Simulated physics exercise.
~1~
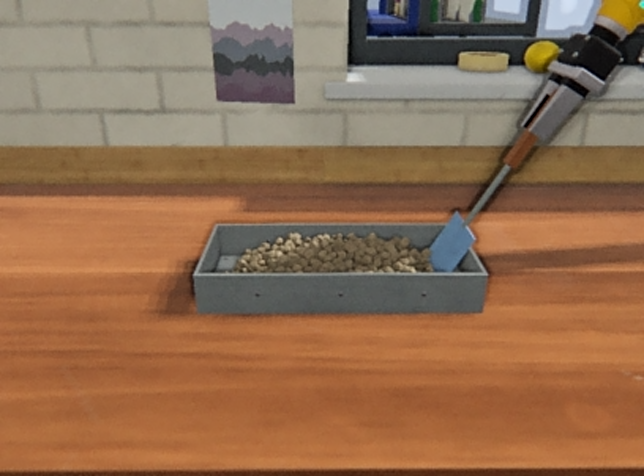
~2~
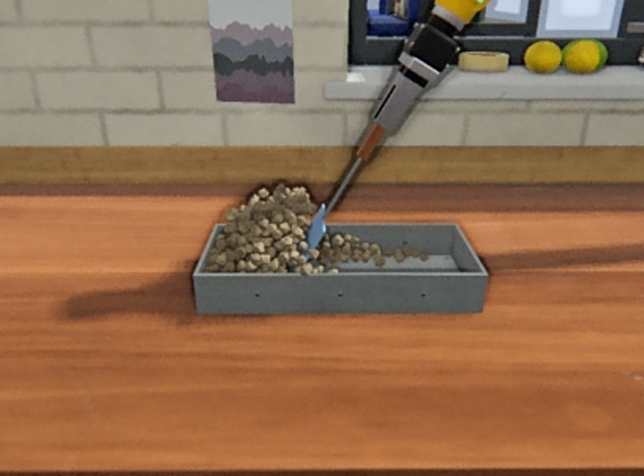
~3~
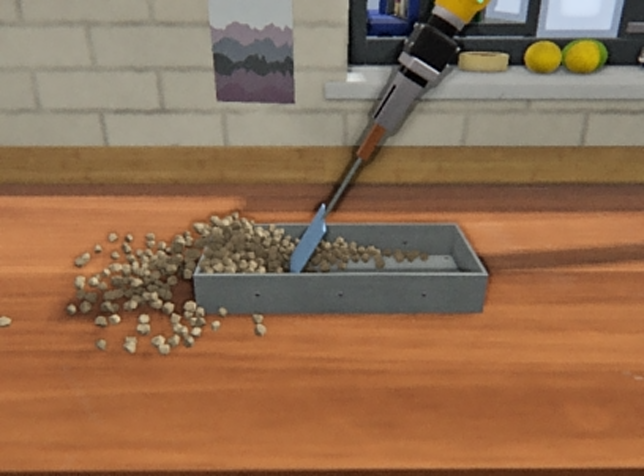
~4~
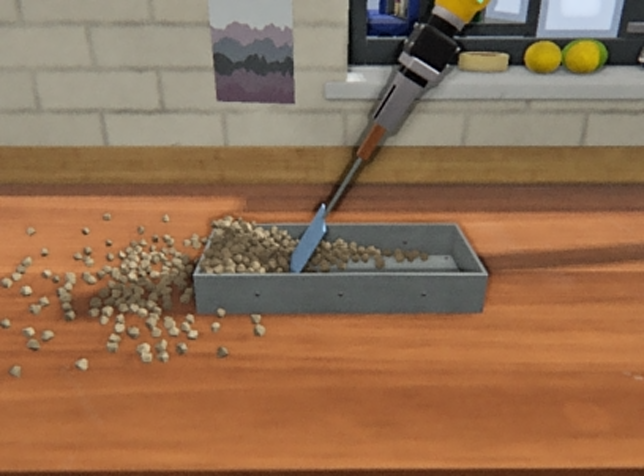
A robot arm swept a blue paddle leftward through a grey tin of small pebbles, heaping them up against the left end, until many spilled over the edge and scattered across the wooden table while the rest stayed in the tin.
